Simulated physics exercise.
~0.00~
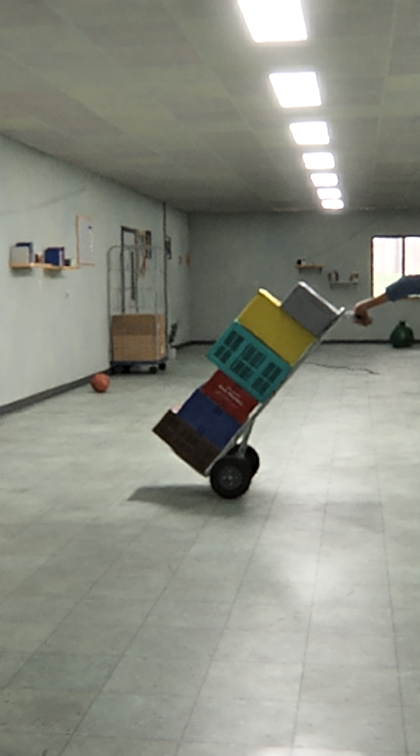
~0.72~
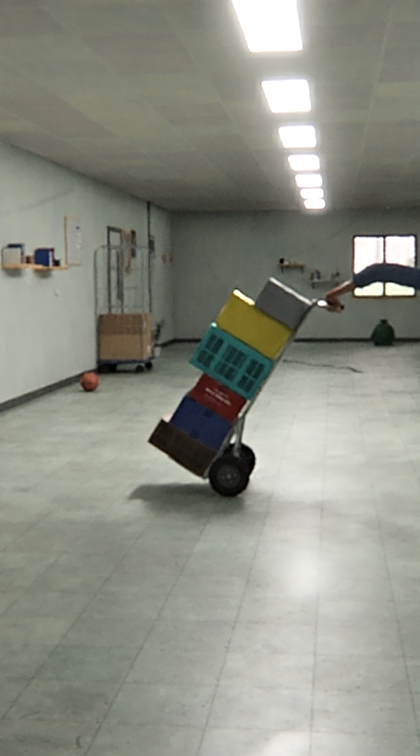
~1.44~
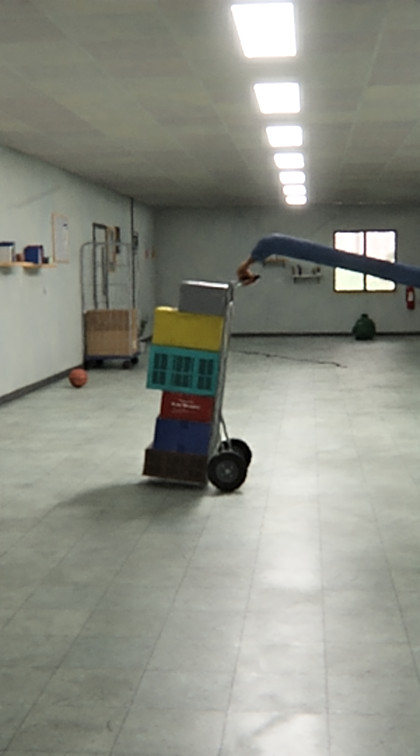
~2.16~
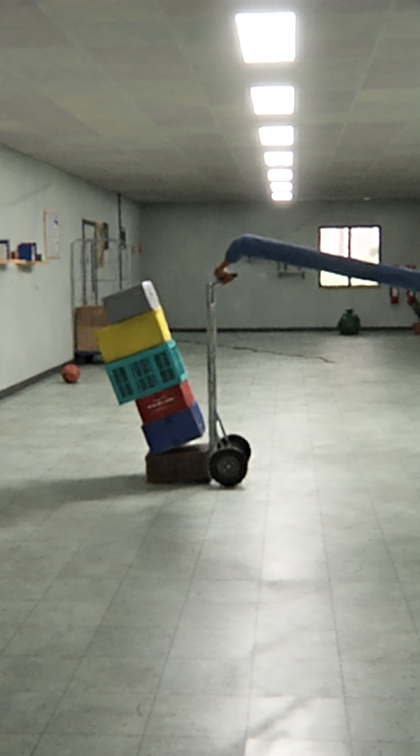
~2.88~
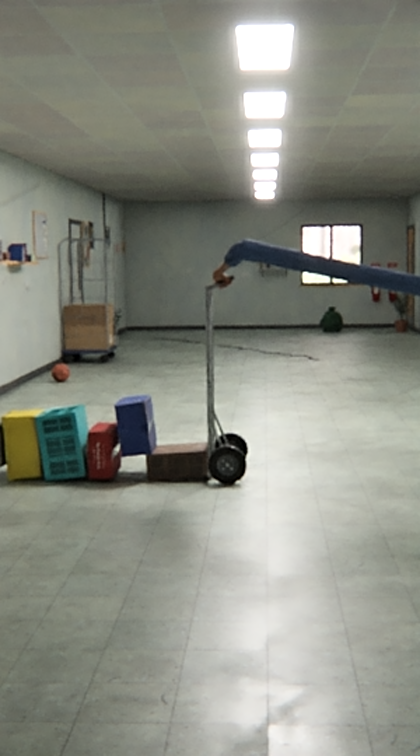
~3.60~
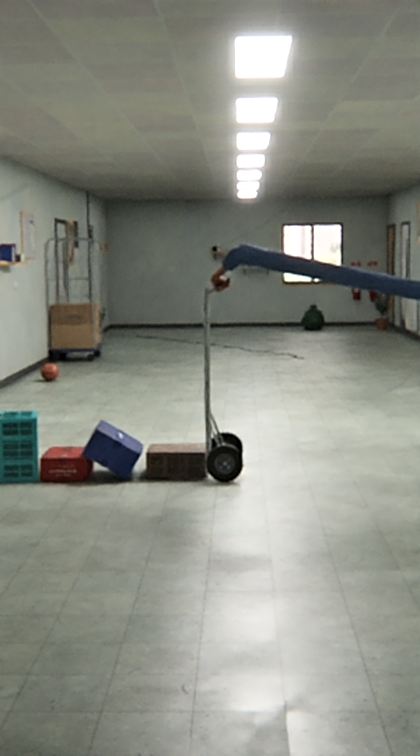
A two-wheeled hand truck stacked with six boxes and crates leans back toward the right, its handle held by a hand in a large room. The arm lets it swing forward until it stands upright, its plate on the floor. The grey, yellow, turquoise, red and blue items keep going, tipping left as one leaning column off the brown crate. They topple in a row onto the floor, the blue box coming down last beside the brown crate. At the end, the brown crate remains on the upright truck, still held, while the blue box rests tilted against the fallen red one.
